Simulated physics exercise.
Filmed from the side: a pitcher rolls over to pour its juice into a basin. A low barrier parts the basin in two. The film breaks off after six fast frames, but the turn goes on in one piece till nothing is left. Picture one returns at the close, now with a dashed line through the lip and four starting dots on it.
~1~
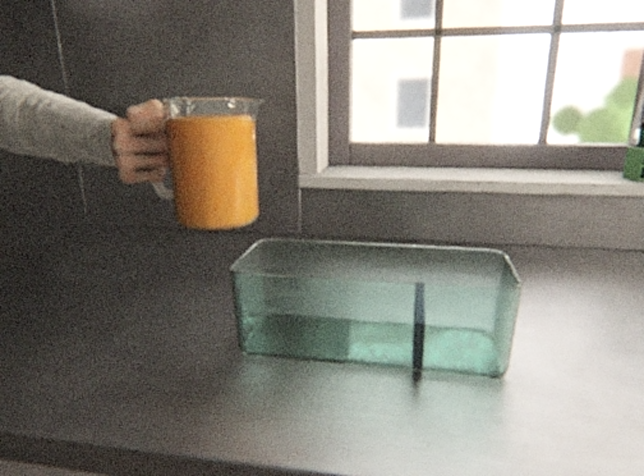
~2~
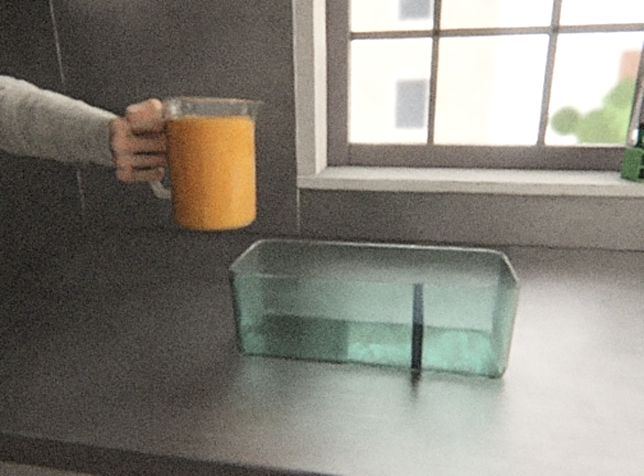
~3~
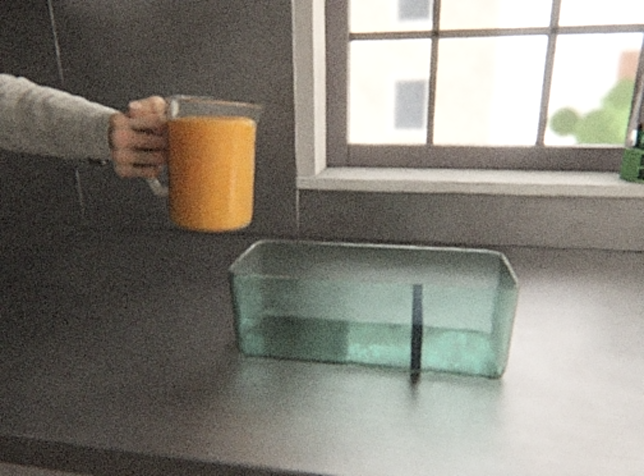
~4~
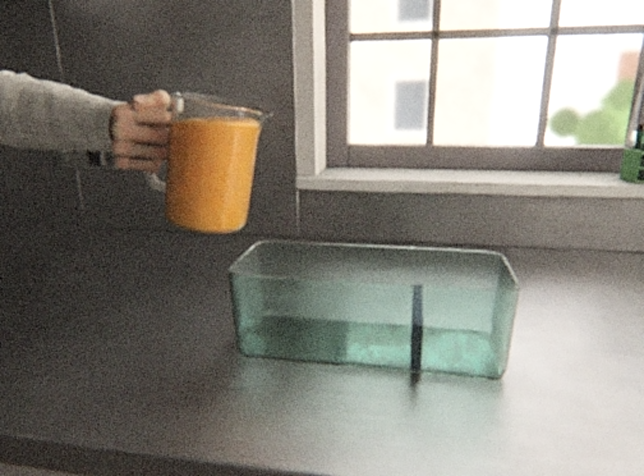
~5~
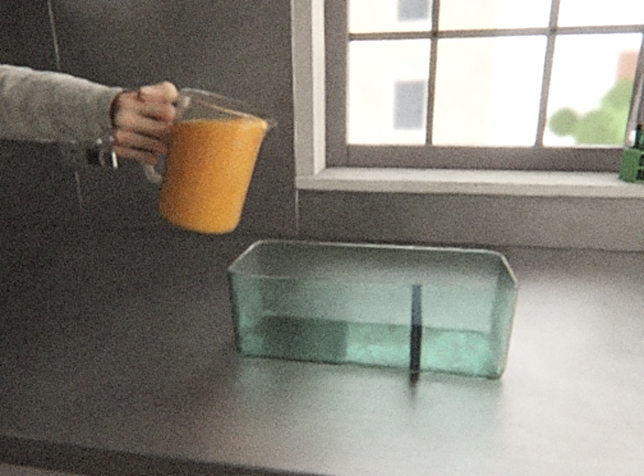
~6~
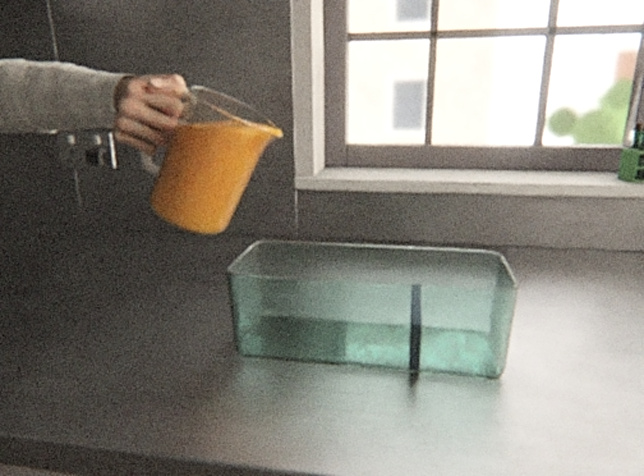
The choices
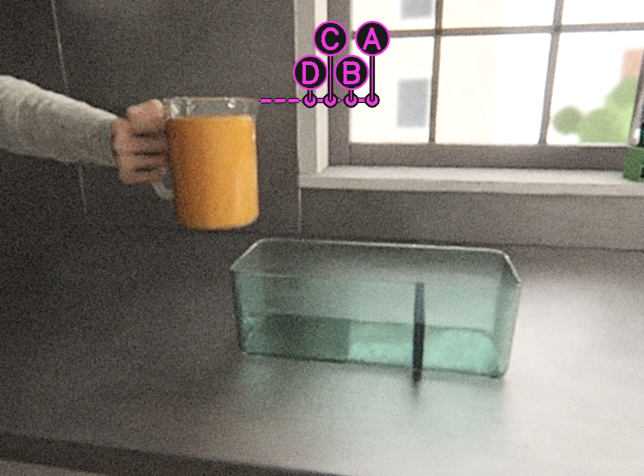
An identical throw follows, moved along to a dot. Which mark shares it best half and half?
Place B does it best.
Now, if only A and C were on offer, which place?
A.
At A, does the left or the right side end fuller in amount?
The right side.
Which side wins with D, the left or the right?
More ends on the left.
On the marked copy, A at (372, 100); B at (351, 100); C at (330, 100); D at (310, 100).
For place A, about 24 % ends left of the wall and 74 % right of it.
For place B, about 47 % ends left of the wall and 51 % right of it.
For place C, about 91 % ends left of the wall and 6 % right of it; 3 % is lost outside.
For place D, about 97 % ends left of the wall and 1 % right of it.
